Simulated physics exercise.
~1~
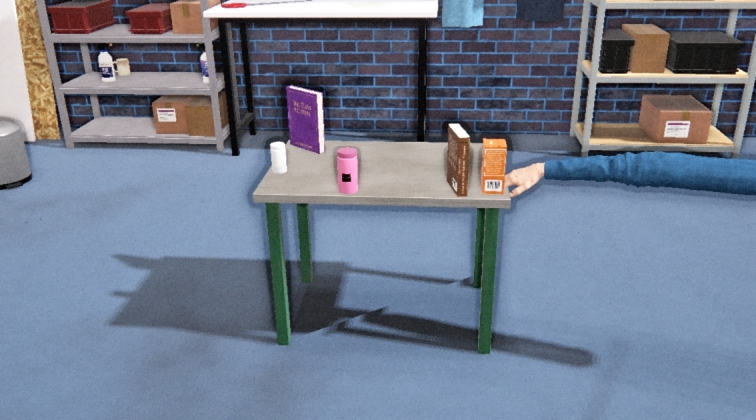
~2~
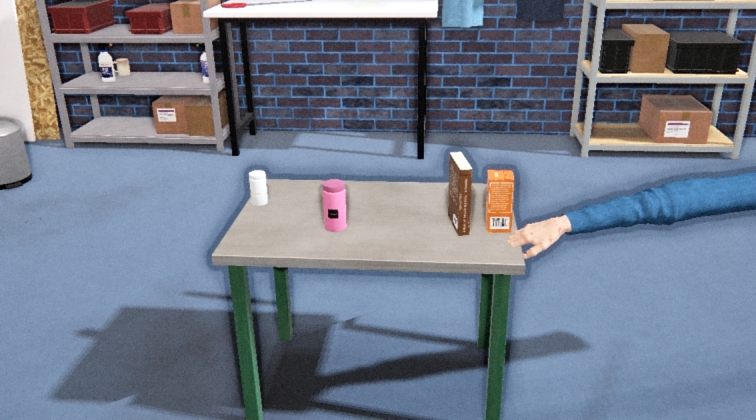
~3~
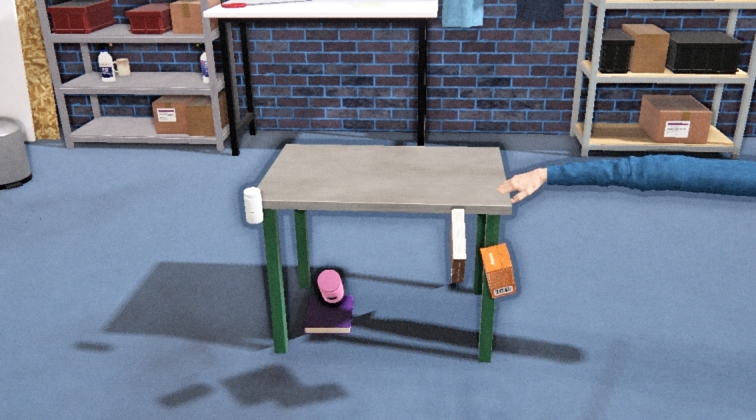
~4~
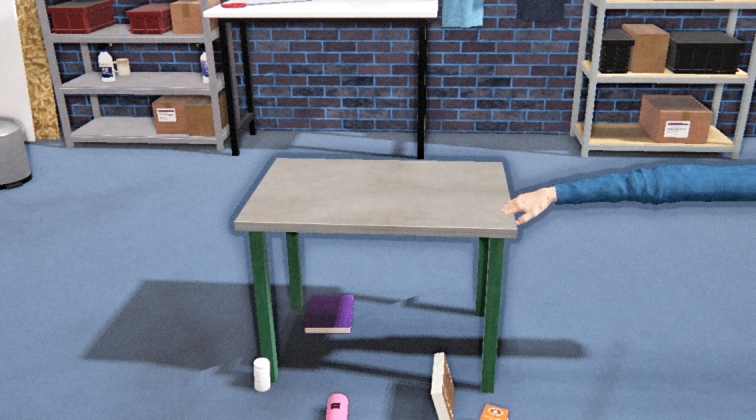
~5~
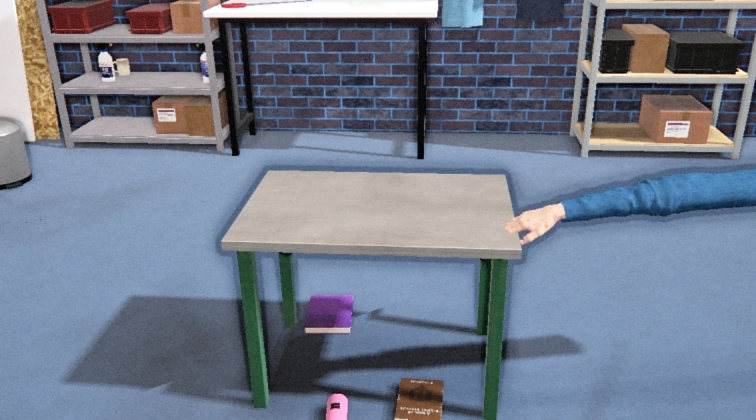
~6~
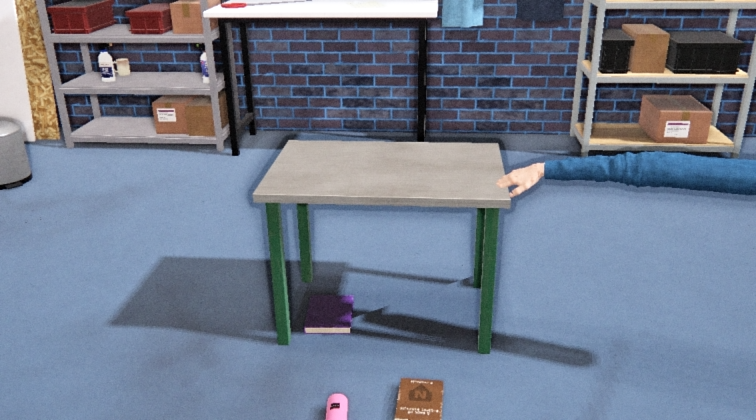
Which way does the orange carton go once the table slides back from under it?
It goes down, dropping past the front edge of the table to the floor.
